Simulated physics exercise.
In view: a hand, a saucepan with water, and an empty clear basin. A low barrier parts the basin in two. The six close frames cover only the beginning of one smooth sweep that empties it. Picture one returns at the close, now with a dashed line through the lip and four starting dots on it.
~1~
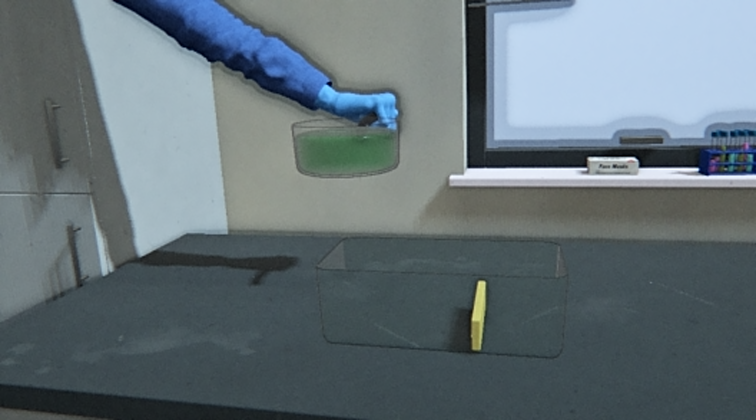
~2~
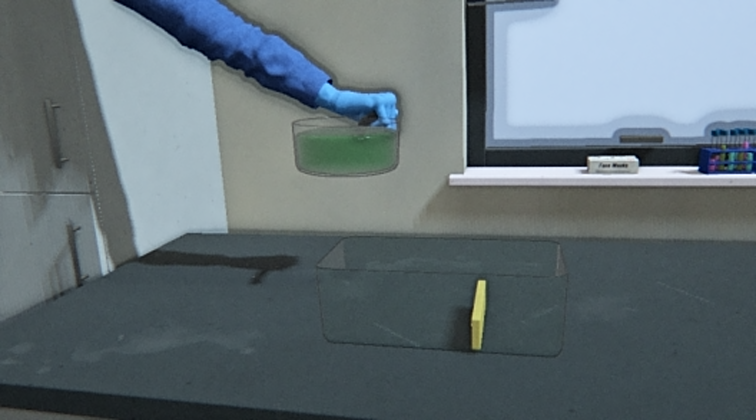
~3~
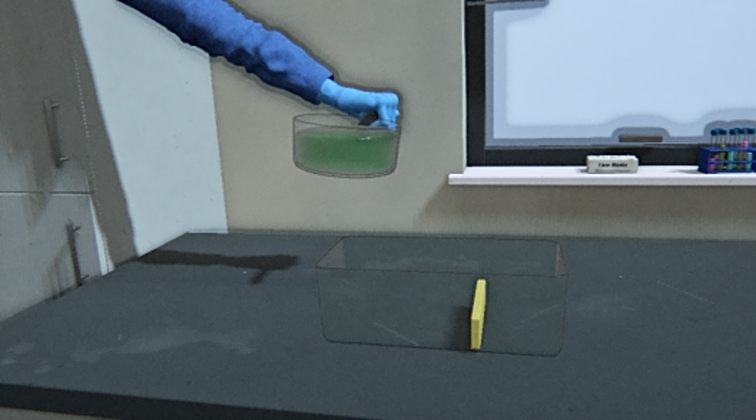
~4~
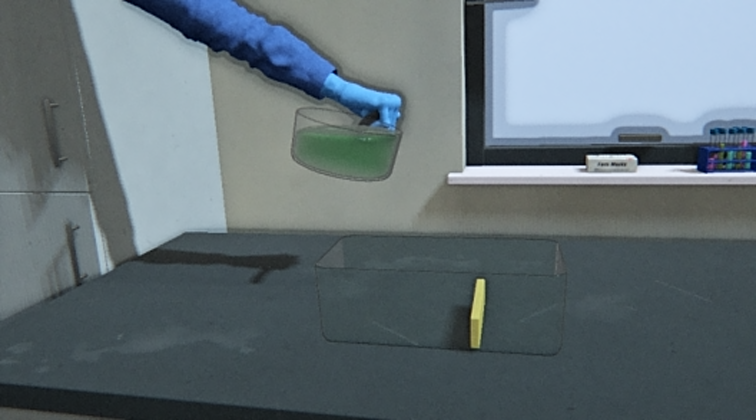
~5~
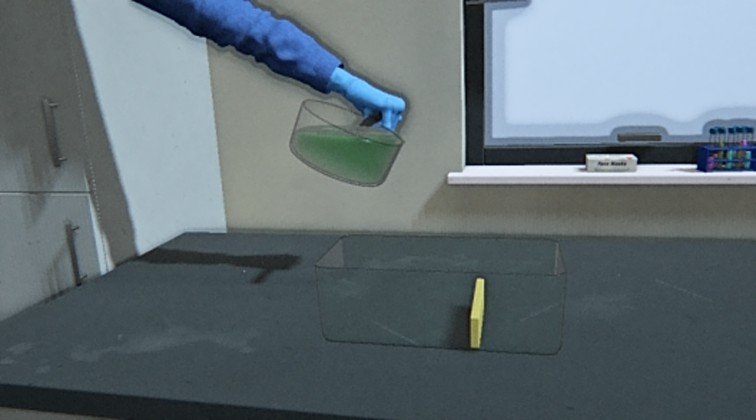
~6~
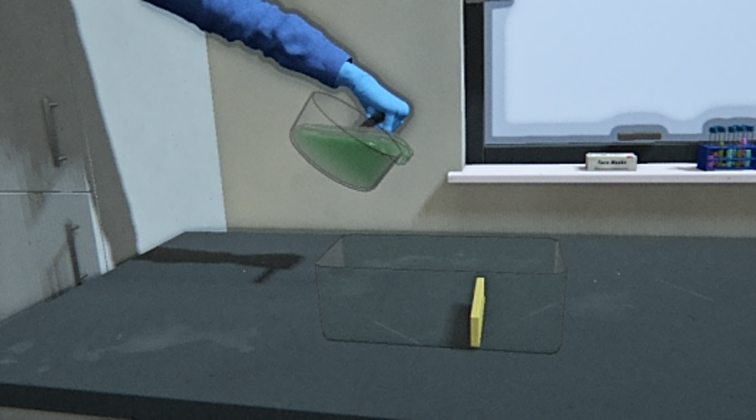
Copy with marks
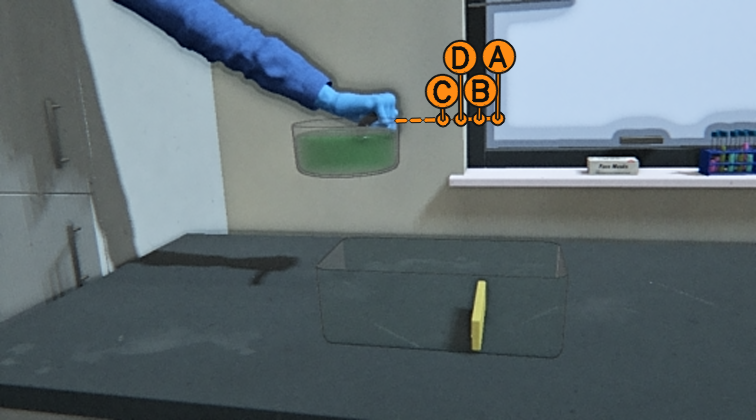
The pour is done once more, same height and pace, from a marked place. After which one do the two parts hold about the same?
C works best here.
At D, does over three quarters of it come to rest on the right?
No.
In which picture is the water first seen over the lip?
In picture 5.
On the marked copy, A at (497, 118); B at (479, 118); C at (442, 119); D at (460, 119).
Choosing A, about 25 % ends left of the wall and 68 % right of it; 7 % is lost outside.
Choosing B, about 24 % ends left of the wall and 70 % right of it; 6 % is lost outside.
Choosing C, about 52 % ends left of the wall and 46 % right of it.
Choosing D, about 34 % ends left of the wall and 62 % right of it; 4 % is lost outside.
